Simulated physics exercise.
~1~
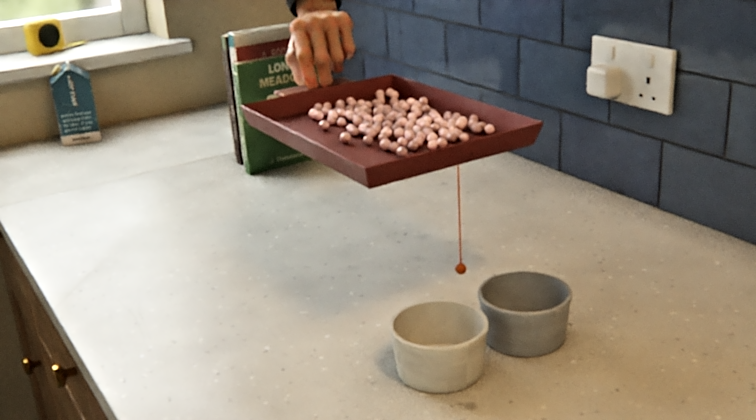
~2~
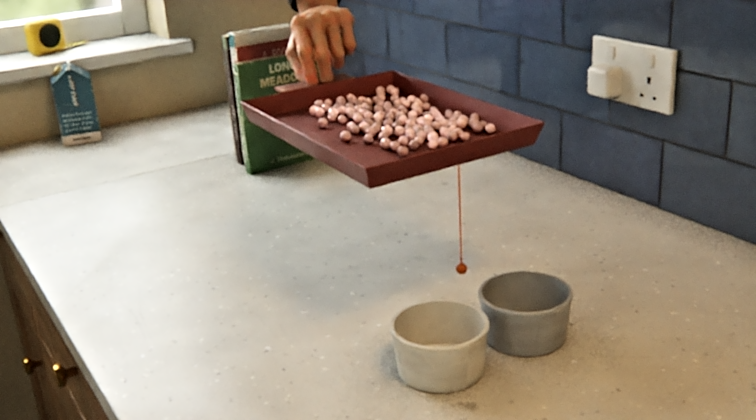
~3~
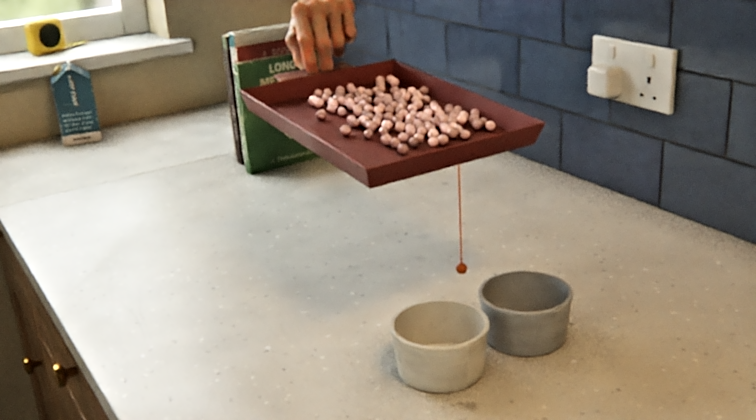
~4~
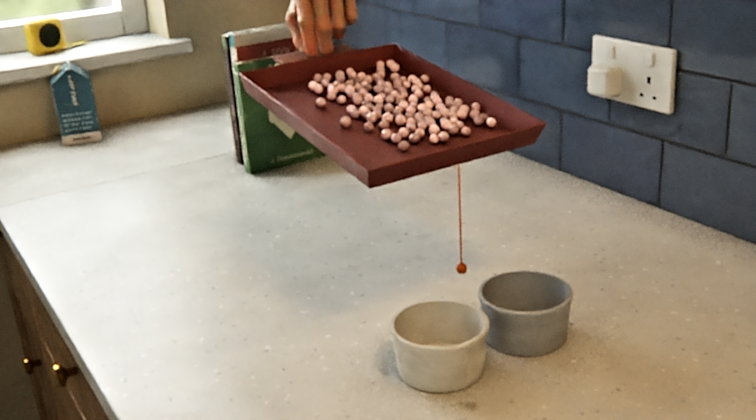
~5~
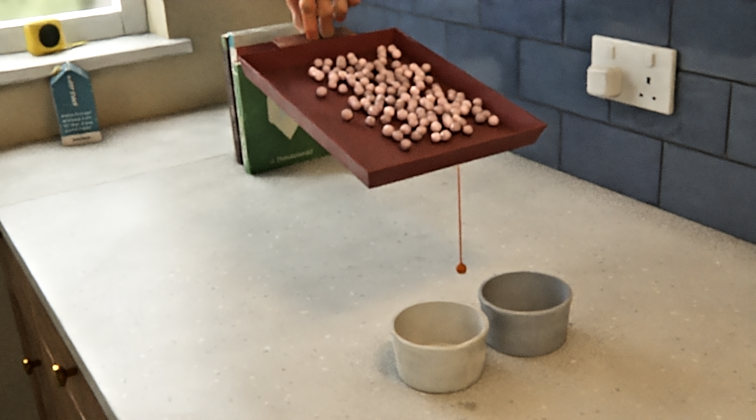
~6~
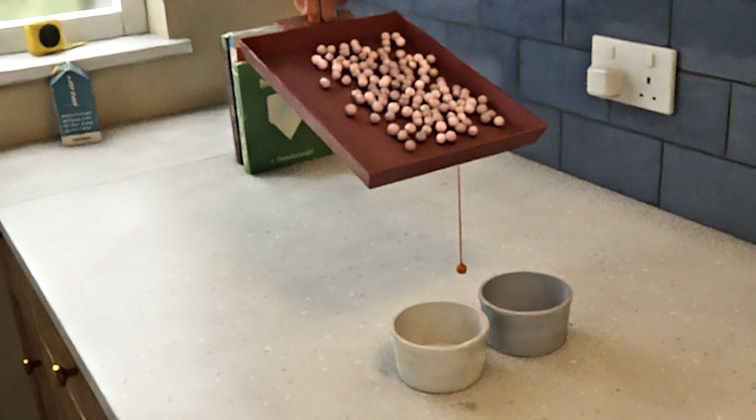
On a pale kitchen counter against blue tiles, a hand steadily raises the back of a dark red tray of small pinkish balls, tilting it toward two small dishes as the balls shift slightly and a bead hangs beneath.
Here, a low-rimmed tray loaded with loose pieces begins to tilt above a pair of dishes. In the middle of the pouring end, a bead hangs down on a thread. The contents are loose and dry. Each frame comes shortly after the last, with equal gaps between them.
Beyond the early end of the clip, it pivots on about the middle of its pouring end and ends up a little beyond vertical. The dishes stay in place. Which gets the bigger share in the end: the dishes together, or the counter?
The dishes get the bigger share.
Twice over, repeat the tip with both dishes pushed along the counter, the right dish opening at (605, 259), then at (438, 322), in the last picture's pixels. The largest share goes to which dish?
The first try favours the leftmost one, and the second try favours the rightmost one.
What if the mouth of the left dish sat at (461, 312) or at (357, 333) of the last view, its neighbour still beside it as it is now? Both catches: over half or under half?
Together the dishes get beyond half first, then less than a half.
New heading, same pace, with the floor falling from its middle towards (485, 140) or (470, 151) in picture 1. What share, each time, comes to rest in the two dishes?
That comes to 10 per cent the first time and 30 per cent the second.
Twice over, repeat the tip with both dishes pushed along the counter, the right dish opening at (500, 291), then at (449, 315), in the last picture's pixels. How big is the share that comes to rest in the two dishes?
50 %, then 40 %.
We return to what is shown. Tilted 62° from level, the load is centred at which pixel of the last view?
The load is centred about (467, 148).
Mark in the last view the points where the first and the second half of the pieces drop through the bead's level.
Earlier portion about (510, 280); later portion about (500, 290).
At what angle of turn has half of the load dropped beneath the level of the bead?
Around 95° at that moment.
Soon after the last picture, tray tipped steeply; nearly all on the tray; a stray few in the left dish; a stray few in the right dish; a stray few outside both; a small part in the air.
A little later, tray tipped right over; a small part on the tray; about a quarter in the left dish; about a third in the right dish; a small part outside both; about a quarter in the air.
Later still, tray tipped past a quarter turn; about a third in the left dish; about half in the right dish; about a quarter outside both.
By the end, tray tipped past a quarter turn; about a third in the left dish; about half in the right dish; about a quarter outside both.
